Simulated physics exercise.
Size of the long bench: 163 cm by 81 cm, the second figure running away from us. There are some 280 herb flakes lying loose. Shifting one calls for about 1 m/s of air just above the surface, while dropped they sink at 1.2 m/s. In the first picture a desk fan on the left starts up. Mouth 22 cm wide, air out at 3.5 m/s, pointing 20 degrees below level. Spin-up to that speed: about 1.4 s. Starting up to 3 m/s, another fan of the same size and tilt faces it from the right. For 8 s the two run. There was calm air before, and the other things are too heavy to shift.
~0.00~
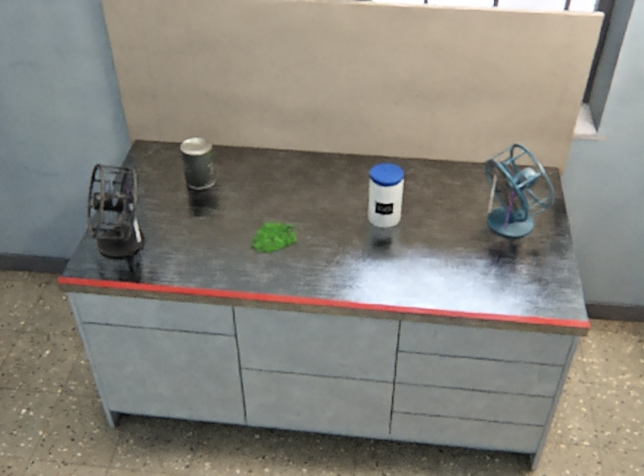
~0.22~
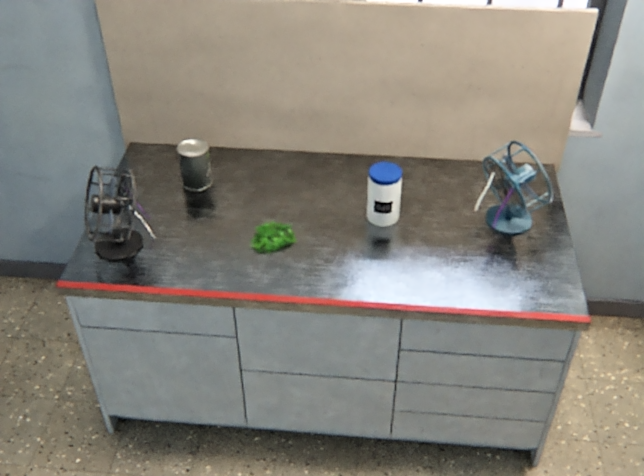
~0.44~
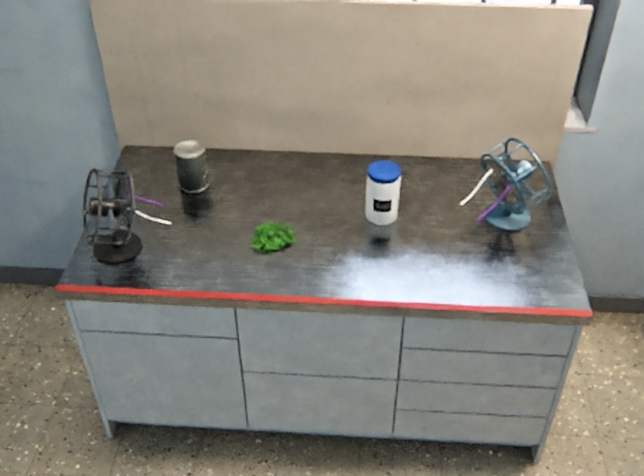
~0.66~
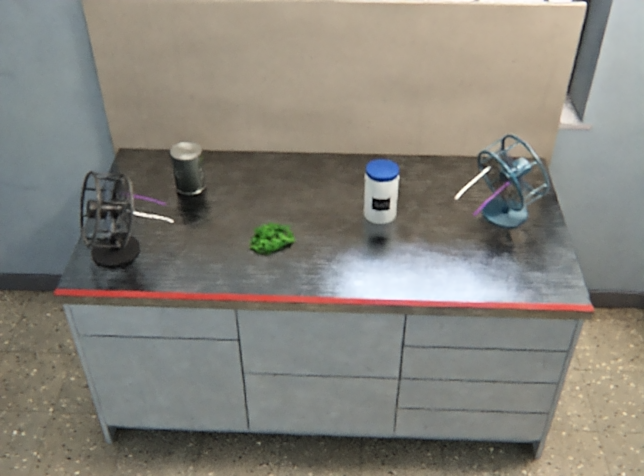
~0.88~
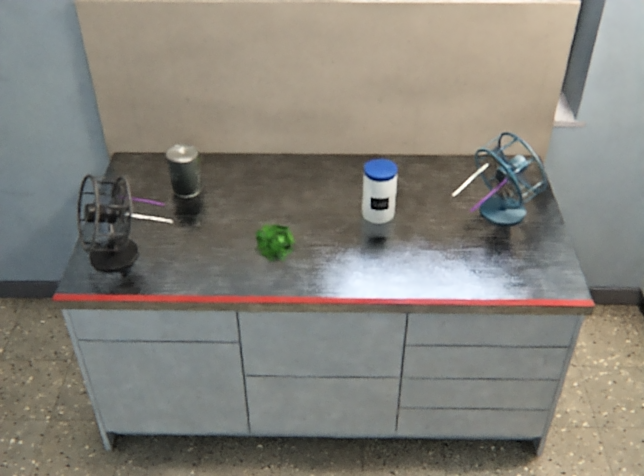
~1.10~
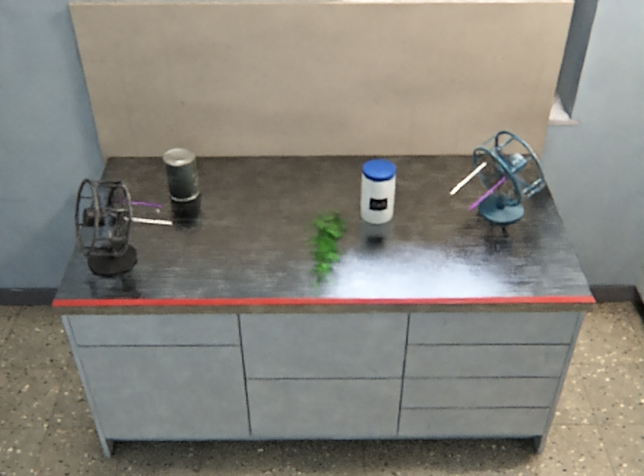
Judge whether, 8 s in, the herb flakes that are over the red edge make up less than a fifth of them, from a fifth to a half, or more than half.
They make up more than half.
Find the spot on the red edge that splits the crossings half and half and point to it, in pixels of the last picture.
Somewhere about (374, 304).
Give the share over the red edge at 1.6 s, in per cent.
30 % or thereabouts.
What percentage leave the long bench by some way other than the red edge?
Roughly 10 per cent.
After 1.6 s the count stands so, 33 % are over the red edge; the middle of those left on the top is near (391, 234).
After 2.6 s the count stands so, 72 % are over the red edge; the middle of those left on the top is near (388, 225).
After 4.4 s the count stands so, 84 % are over the red edge.
After 8.0 s, at the end, 90 % are over the red edge.
